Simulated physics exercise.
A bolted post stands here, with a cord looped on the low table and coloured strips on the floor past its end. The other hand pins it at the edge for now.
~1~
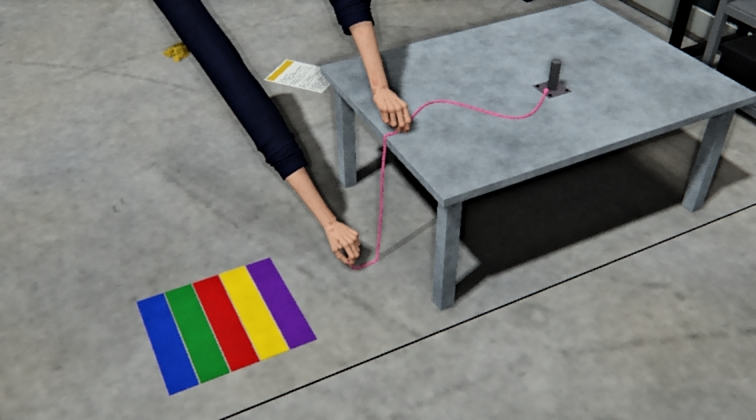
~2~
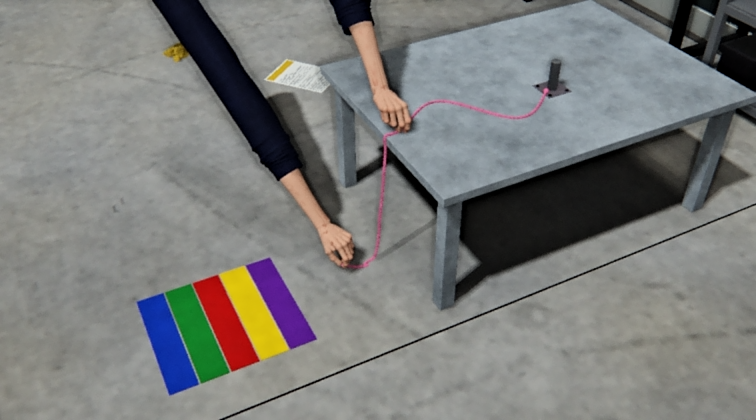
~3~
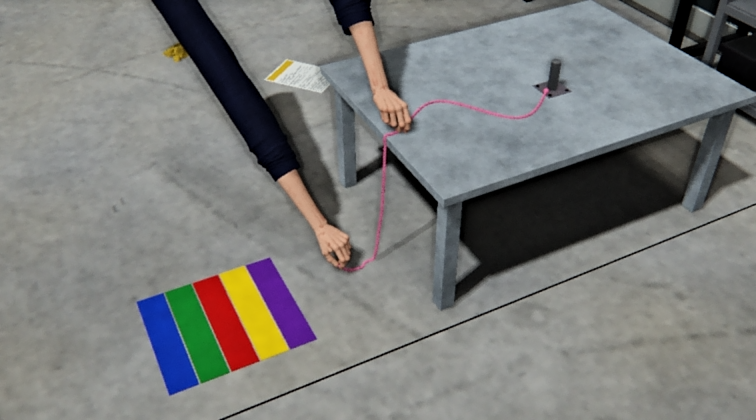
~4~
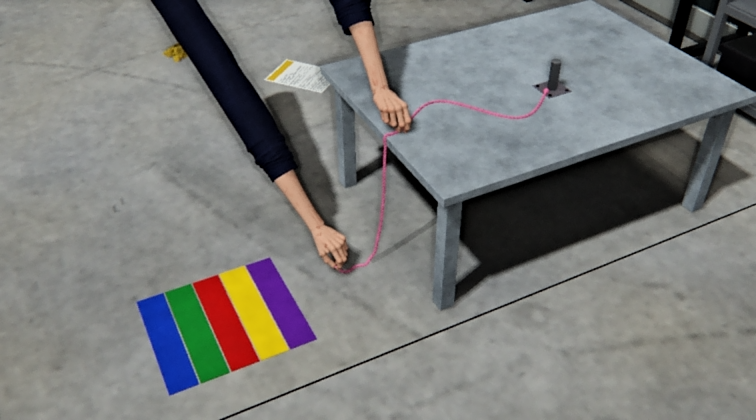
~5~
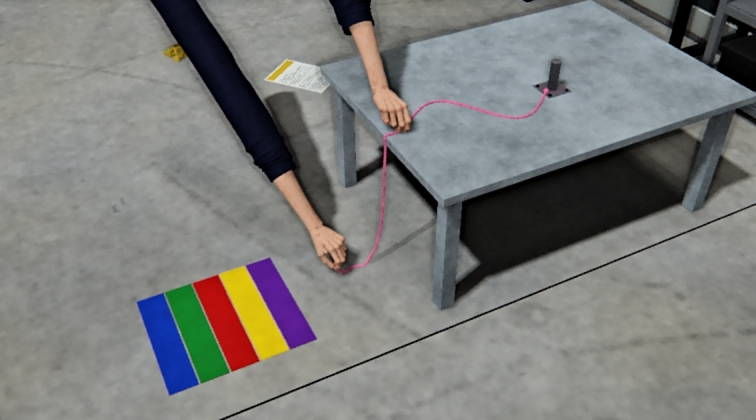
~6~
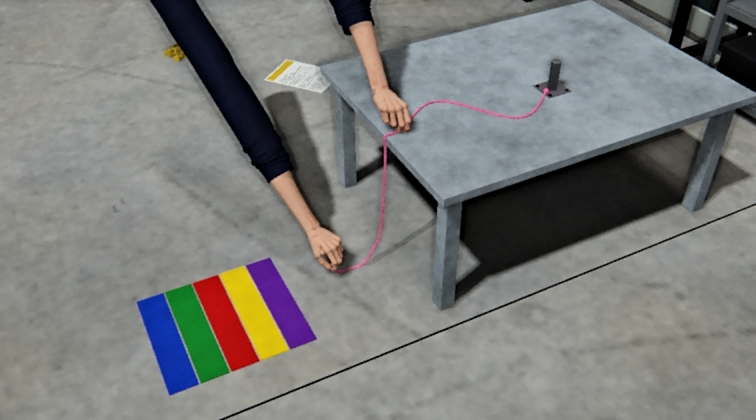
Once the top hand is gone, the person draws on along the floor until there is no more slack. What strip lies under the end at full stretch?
The green one.
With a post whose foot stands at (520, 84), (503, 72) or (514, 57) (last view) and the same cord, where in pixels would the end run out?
Try by try, around (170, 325), (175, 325) and (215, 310).
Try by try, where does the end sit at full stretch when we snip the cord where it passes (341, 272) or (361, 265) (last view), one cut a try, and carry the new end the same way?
In order, about (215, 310) and about (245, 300).
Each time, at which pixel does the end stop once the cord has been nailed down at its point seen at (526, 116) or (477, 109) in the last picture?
Try one gives (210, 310); try two gives (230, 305).
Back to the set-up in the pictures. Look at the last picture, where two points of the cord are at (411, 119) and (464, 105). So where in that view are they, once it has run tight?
They finish close to (377, 145) and close to (441, 119).
Soon after, end near (243, 299); over yellow.
Then, end near (213, 310); over red.
At full stretch, end near (195, 316); over green. Over green.
